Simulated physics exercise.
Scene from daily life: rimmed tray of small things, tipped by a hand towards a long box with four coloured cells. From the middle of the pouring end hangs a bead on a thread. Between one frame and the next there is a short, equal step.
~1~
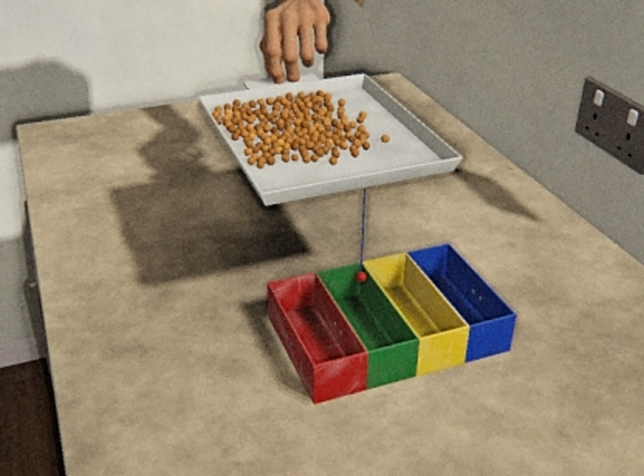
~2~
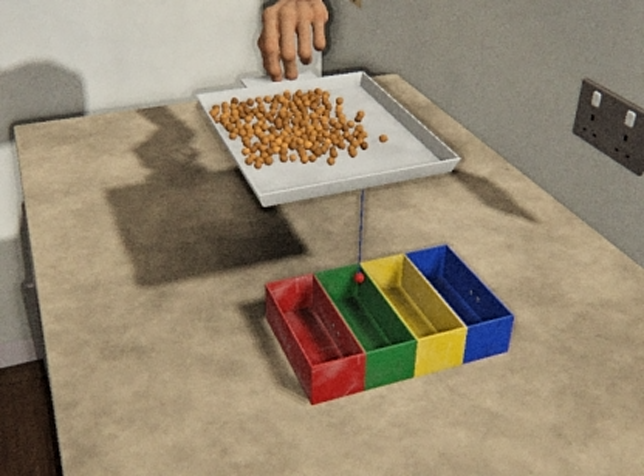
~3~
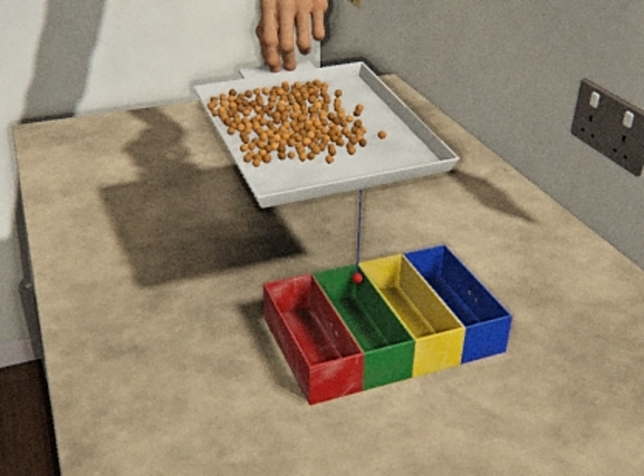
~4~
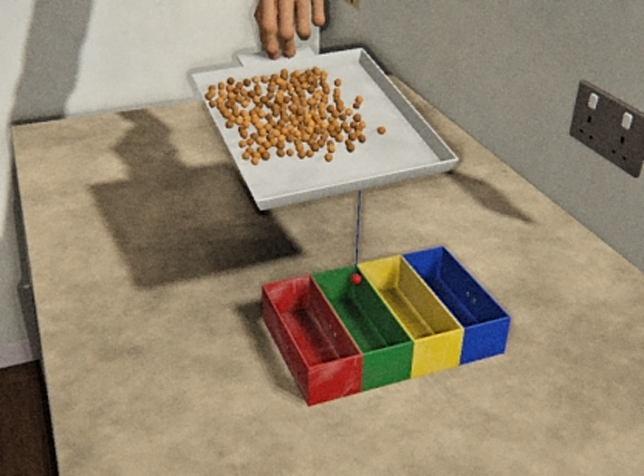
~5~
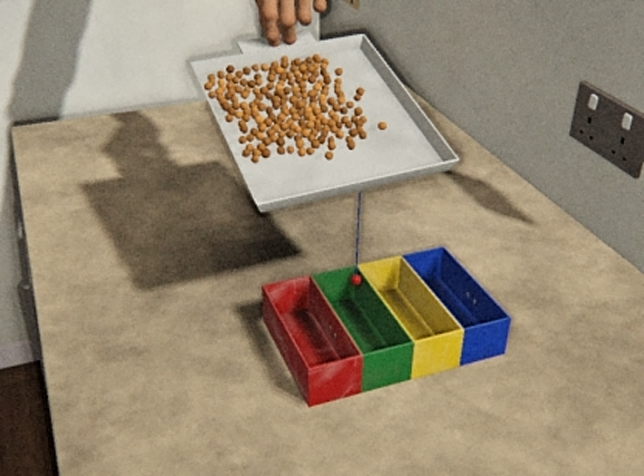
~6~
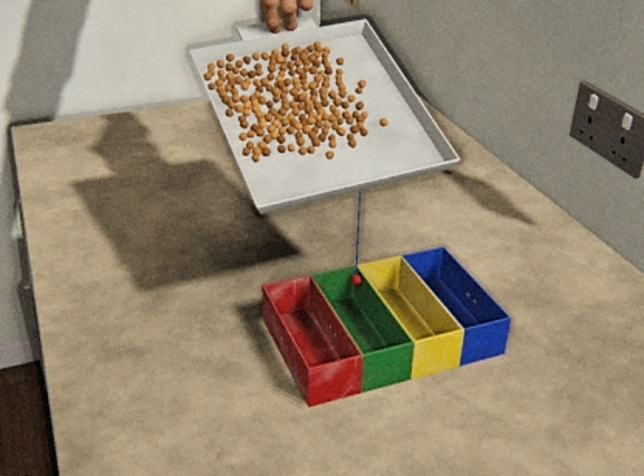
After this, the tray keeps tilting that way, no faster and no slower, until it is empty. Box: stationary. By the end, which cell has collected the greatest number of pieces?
The red cell has collected the most.
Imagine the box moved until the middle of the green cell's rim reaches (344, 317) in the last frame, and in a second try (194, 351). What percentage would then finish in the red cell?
You'd end up with around 50 per cent and then around 0 per cent.
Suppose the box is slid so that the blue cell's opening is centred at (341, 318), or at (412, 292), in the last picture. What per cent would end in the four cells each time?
Around 90 percent the first time, around 90 percent the second.
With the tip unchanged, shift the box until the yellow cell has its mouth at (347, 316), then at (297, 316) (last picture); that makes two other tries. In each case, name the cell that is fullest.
It would be the green one the first time and yellow the second time.
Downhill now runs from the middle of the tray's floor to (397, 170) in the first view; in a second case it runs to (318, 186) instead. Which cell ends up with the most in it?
Try 1 - the cell in blue. Try 2 - the cell in red.
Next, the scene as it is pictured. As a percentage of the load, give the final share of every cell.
I'd put the red cell near 40, the green cell near 20, the yellow cell near 10, and the blue cell near 0.
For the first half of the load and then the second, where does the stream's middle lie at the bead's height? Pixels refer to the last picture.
The first part at (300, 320); the rest at (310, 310).
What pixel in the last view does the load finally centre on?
I'd put the middle somewhere around (310, 366).
Just after the last frame, tray tipped steeply; the larger part on the tray; just a few in the red cell; just a few in the green cell; roughly a quarter falling or outside the box.
A moment on, tray tipped past a quarter turn; about a tenth on the tray; roughly a quarter in the red cell; about a tenth in the green cell; just a few in the yellow cell; roughly half falling or outside the box.
Further on, tray tipped past a quarter turn; roughly a third in the red cell; roughly a quarter in the green cell; about a tenth in the yellow cell; roughly a third falling or outside the box.
When it is over, tray tipped past a quarter turn; roughly a third in the red cell; roughly a quarter in the green cell; about a tenth in the yellow cell; not one in the blue cell; roughly a third outside the box.
